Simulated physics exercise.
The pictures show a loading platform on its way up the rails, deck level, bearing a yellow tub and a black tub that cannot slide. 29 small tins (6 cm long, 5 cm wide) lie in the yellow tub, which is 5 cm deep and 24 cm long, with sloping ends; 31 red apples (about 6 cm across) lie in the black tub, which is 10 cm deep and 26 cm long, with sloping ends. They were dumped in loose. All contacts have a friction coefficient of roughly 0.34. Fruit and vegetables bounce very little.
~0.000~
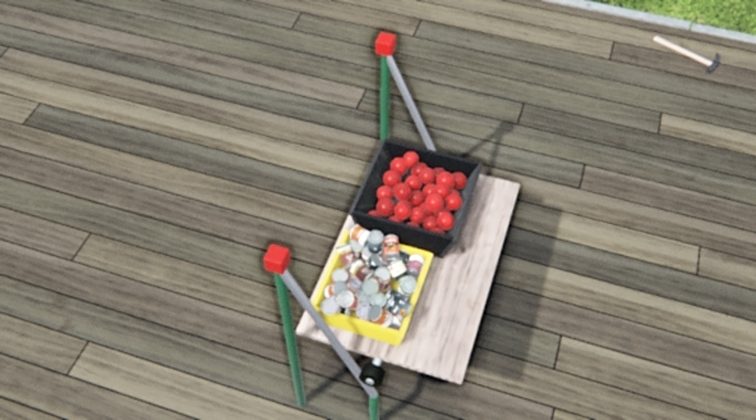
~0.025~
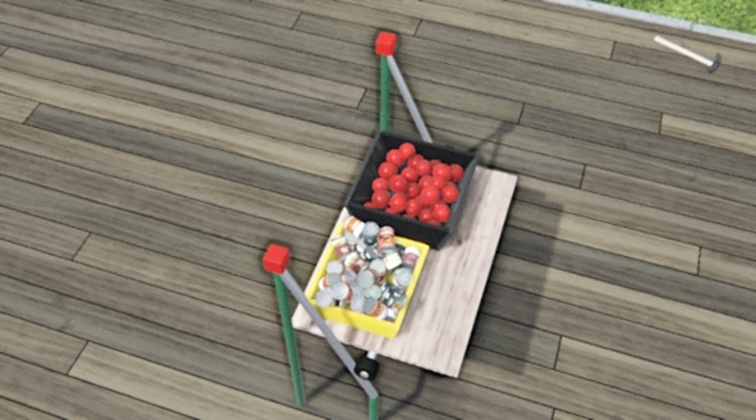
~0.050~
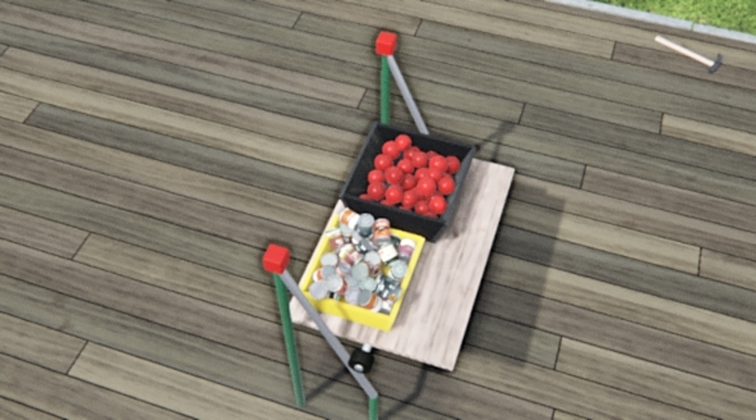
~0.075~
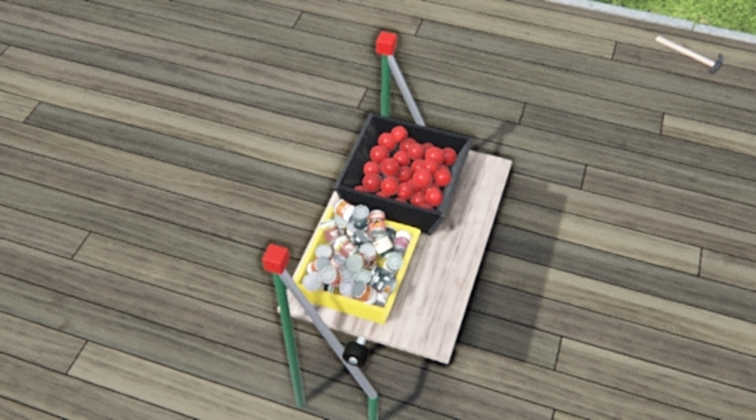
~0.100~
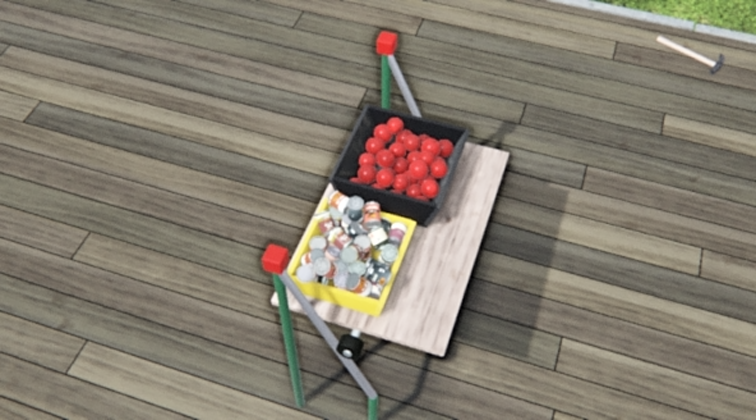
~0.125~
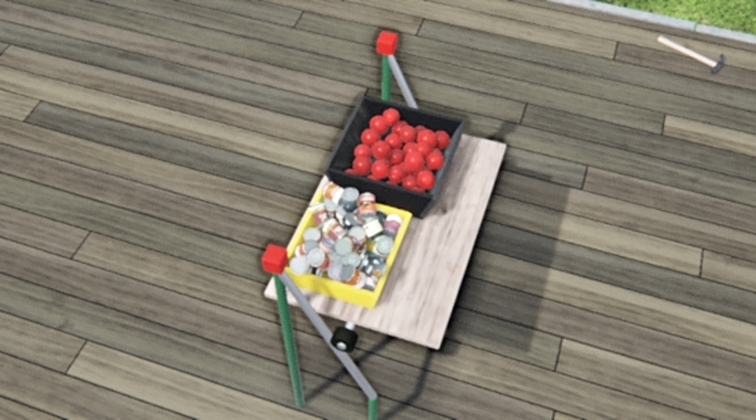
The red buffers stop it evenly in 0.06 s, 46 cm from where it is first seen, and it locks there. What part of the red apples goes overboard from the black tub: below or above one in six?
Out of the black tub go less than a sixth of the red apples.
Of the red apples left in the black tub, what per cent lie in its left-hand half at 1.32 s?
Roughly 60 in a hundred.
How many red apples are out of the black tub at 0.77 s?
Some 1 by then.
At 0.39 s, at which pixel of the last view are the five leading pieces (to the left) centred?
Around (259, 142).
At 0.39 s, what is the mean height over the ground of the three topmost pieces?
Some 98 cm up.
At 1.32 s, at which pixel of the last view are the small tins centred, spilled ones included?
Near (288, 176).
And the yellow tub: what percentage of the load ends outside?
Lost: Yellow tub 35 per cent.
After 0.27 s, braking begins.
After 0.39 s, the yellow tub is down by 1 of 29 and the black tub has all 31.
After 0.55 s, the yellow tub is down by 7 of 29 and the black tub is down by 1 of 31.
After 0.77 s, the yellow tub is down by 10 of 29 and the black tub is down by 1 of 31.
When it is over (at 1.32 s), the yellow tub is down by 10 of 29 and the black tub is down by 1 of 31. Asked share, 1 of 31, 3 per cent.
